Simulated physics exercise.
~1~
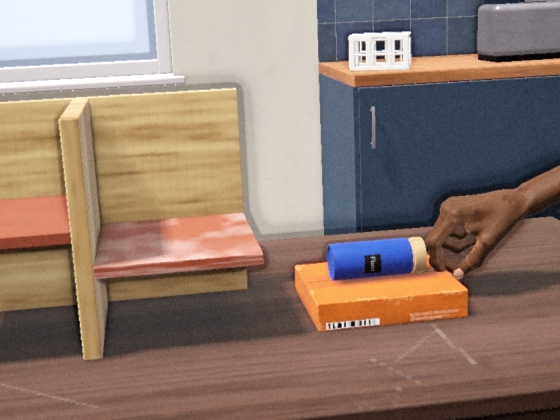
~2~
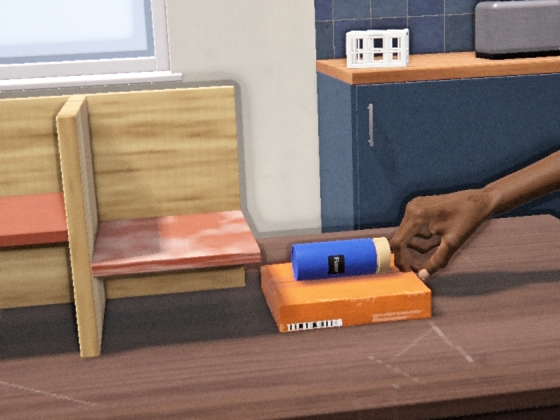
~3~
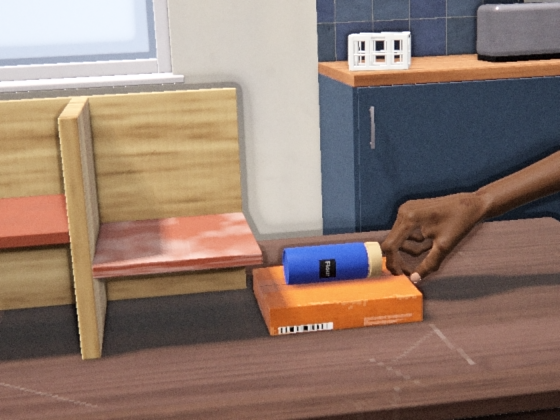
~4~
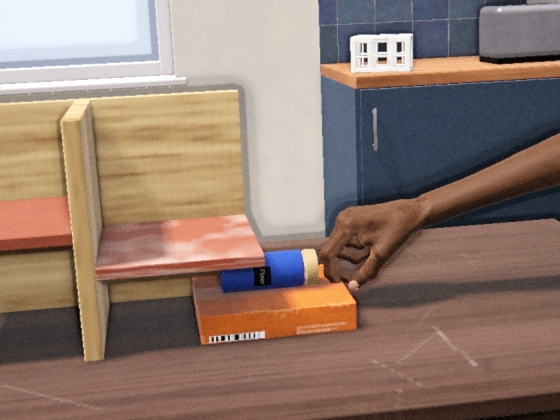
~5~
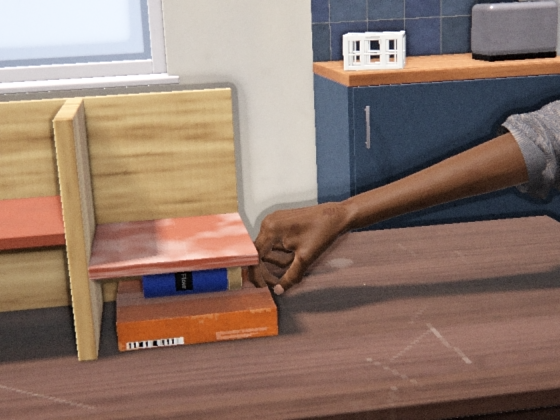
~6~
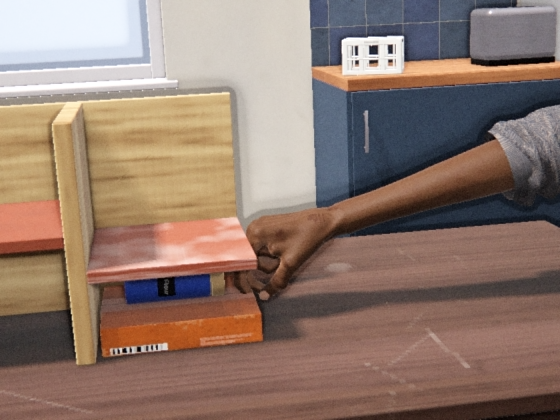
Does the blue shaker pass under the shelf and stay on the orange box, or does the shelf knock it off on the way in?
The blue shaker passes under the shelf without being knocked and stays lying on top of the orange box.
